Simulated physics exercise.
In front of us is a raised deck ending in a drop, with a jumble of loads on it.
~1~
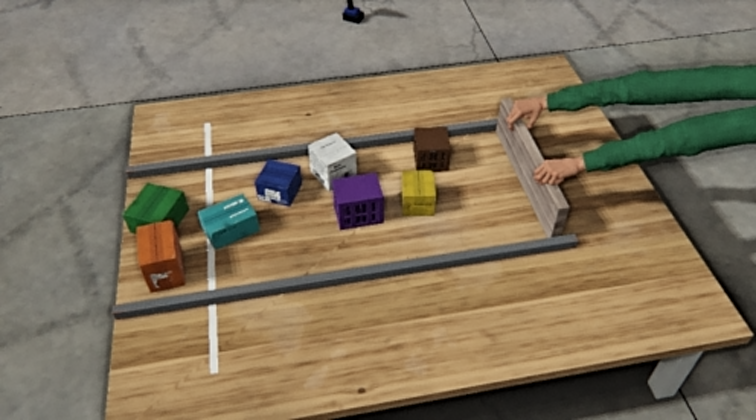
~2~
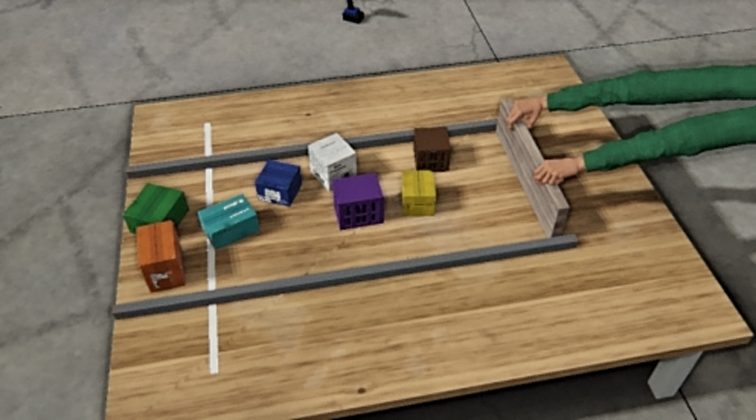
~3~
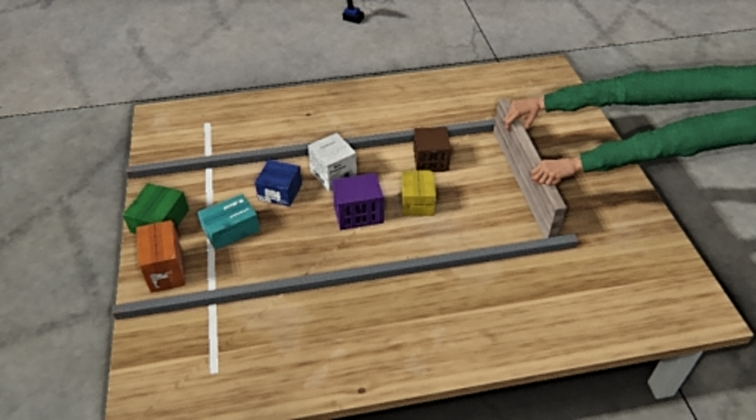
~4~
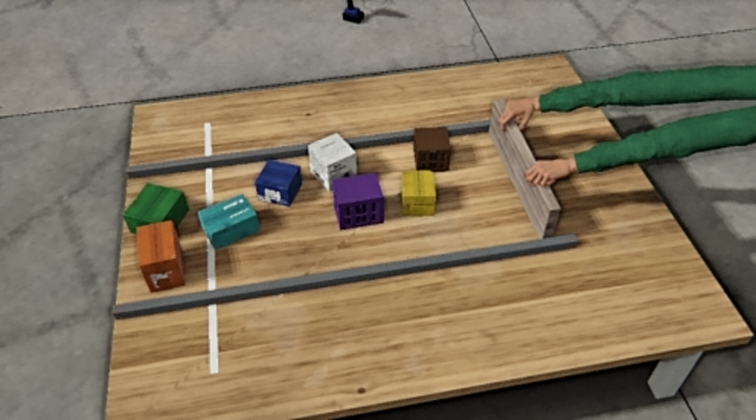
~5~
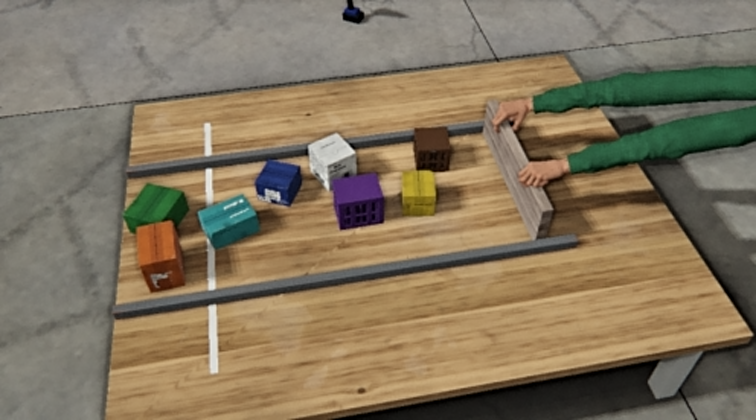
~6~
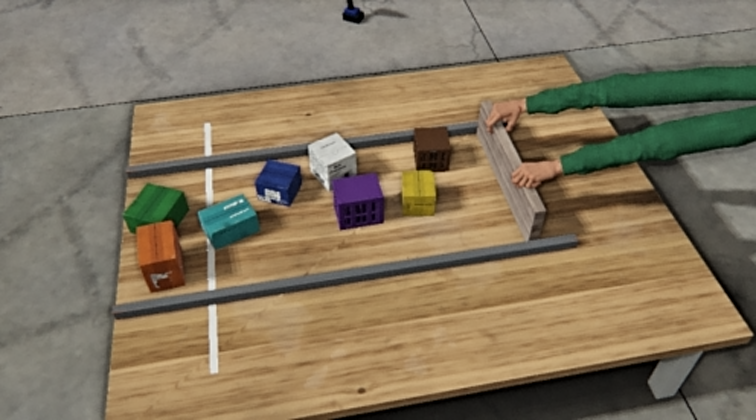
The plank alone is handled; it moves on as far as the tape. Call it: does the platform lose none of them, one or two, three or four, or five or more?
It loses three or four.
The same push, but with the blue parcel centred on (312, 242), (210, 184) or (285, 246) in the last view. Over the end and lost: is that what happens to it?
At the three spots, the blue parcel keeps its place, tips over and keeps its place.
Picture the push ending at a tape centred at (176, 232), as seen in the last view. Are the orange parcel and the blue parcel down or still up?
Lab note: Orange parcel is safe; blue parcel ends up below.
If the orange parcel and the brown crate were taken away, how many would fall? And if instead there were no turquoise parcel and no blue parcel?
2, then 1.
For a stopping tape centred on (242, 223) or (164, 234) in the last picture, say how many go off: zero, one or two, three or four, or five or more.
Taking the two places as listed: Either one or two, then five or over.
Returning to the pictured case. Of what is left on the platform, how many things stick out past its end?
It comes to 1.
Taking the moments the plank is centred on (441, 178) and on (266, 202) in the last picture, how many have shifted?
The first count is 1, and then it's 8.
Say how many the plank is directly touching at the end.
So the total is 2.
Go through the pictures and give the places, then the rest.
The first frame shows green parcel (157, 212); orange parcel (161, 256); turquoise parcel (229, 222); plank (529, 166); tape (210, 227).
The second frame shows orange parcel (161, 257); brown crate (432, 150).
The third frame shows turquoise parcel (229, 222); plank (526, 166).
The fourth frame shows green parcel (157, 212); blue parcel (279, 183).
The fifth frame shows orange parcel (161, 257); yellow box (418, 193).
The sixth frame shows green parcel (157, 212); orange parcel (161, 257); turquoise parcel (229, 222); plank (508, 169); tape (210, 227).
A little later, none off yet; green parcel at rest near (157, 212); orange parcel at rest near (161, 257); turquoise parcel at rest near (229, 222).
When it is over, the number that fall off is three or four; down, blue parcel, turquoise parcel and green parcel.
